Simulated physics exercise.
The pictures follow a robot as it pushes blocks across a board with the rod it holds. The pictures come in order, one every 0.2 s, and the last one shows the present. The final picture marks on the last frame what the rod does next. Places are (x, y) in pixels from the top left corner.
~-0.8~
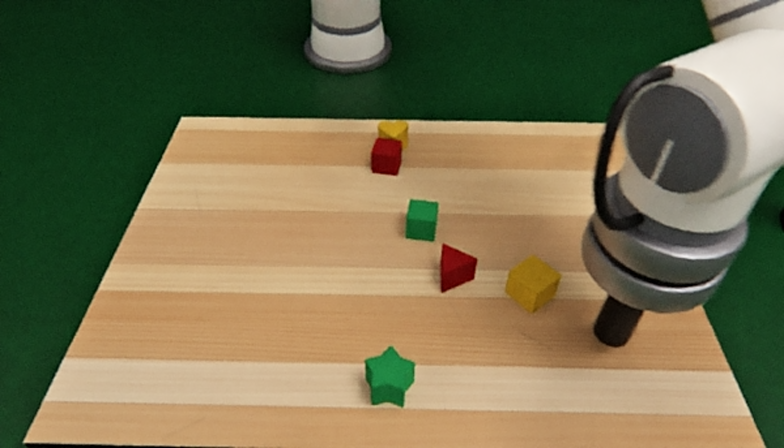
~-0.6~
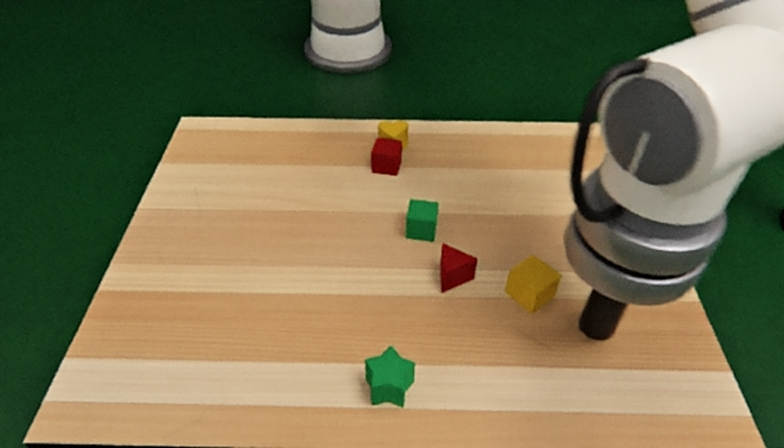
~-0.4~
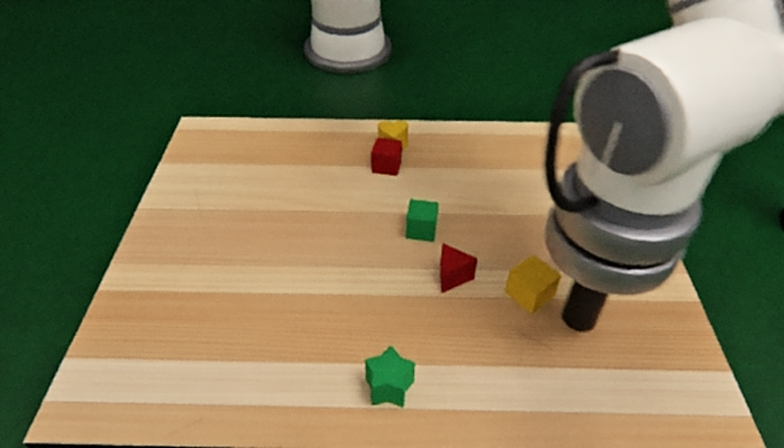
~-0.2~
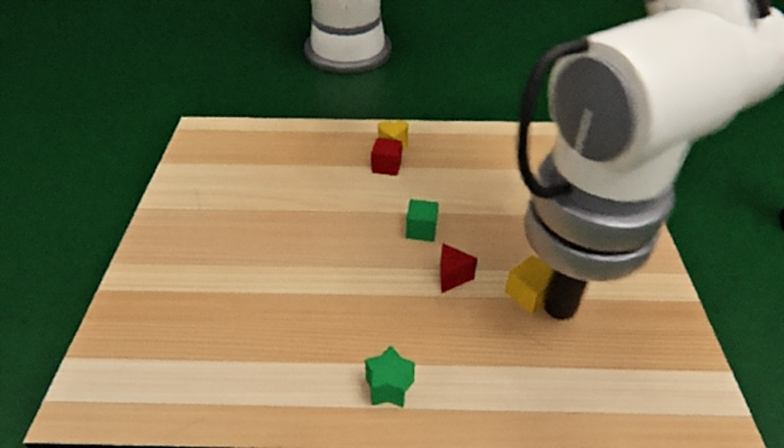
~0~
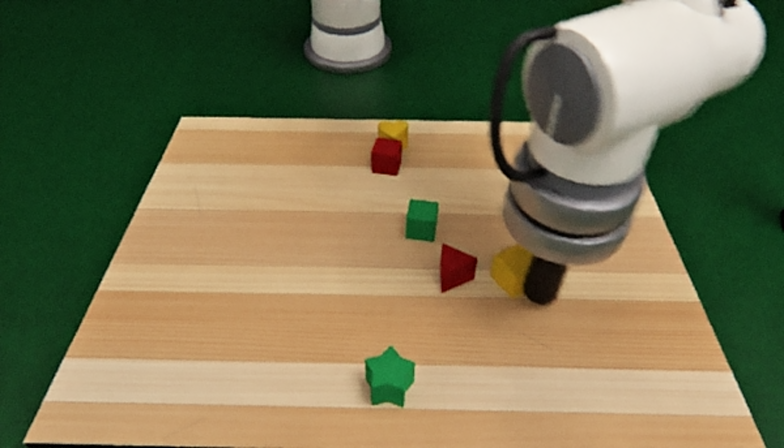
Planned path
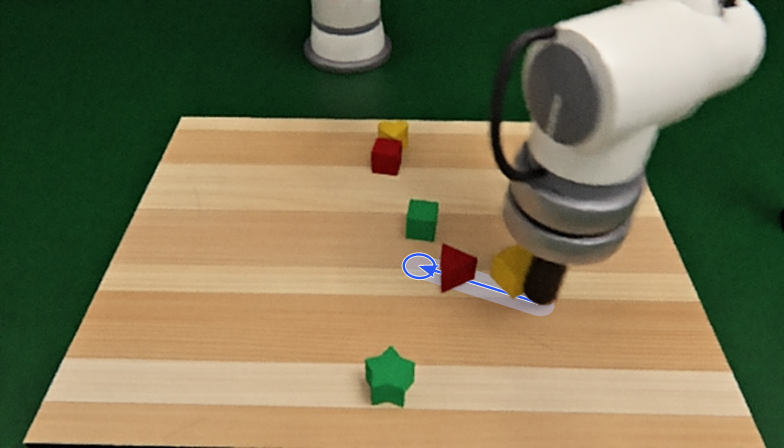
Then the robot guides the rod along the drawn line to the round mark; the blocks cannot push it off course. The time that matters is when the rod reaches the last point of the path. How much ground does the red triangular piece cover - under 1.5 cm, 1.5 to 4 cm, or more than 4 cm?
The red triangular piece moves over 4 cm.
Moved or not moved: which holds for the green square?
It sits in its place.
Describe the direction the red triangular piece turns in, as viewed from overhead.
Anticlockwise.
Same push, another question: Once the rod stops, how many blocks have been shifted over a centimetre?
It's going to be two.
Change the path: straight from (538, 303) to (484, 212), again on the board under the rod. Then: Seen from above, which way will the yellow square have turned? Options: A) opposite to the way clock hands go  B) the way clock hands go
(A)
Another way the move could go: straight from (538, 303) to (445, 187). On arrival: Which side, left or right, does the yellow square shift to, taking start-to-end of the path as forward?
Moves left.
Drawn move, from (538, 303) to (419, 266).
On the path given first. One third of the way, rod (499, 279); yellow square (495, 242), turned 45° clockwise.
Two thirds of the way, rod (458, 267); red triangular piece (431, 252), turned 40° anticlockwise; yellow square (493, 240), turned 55° clockwise.
At the end, rod (420, 256); green square still; red triangular piece (392, 244), turned 65° anticlockwise; yellow square (493, 240), turned 55° clockwise.
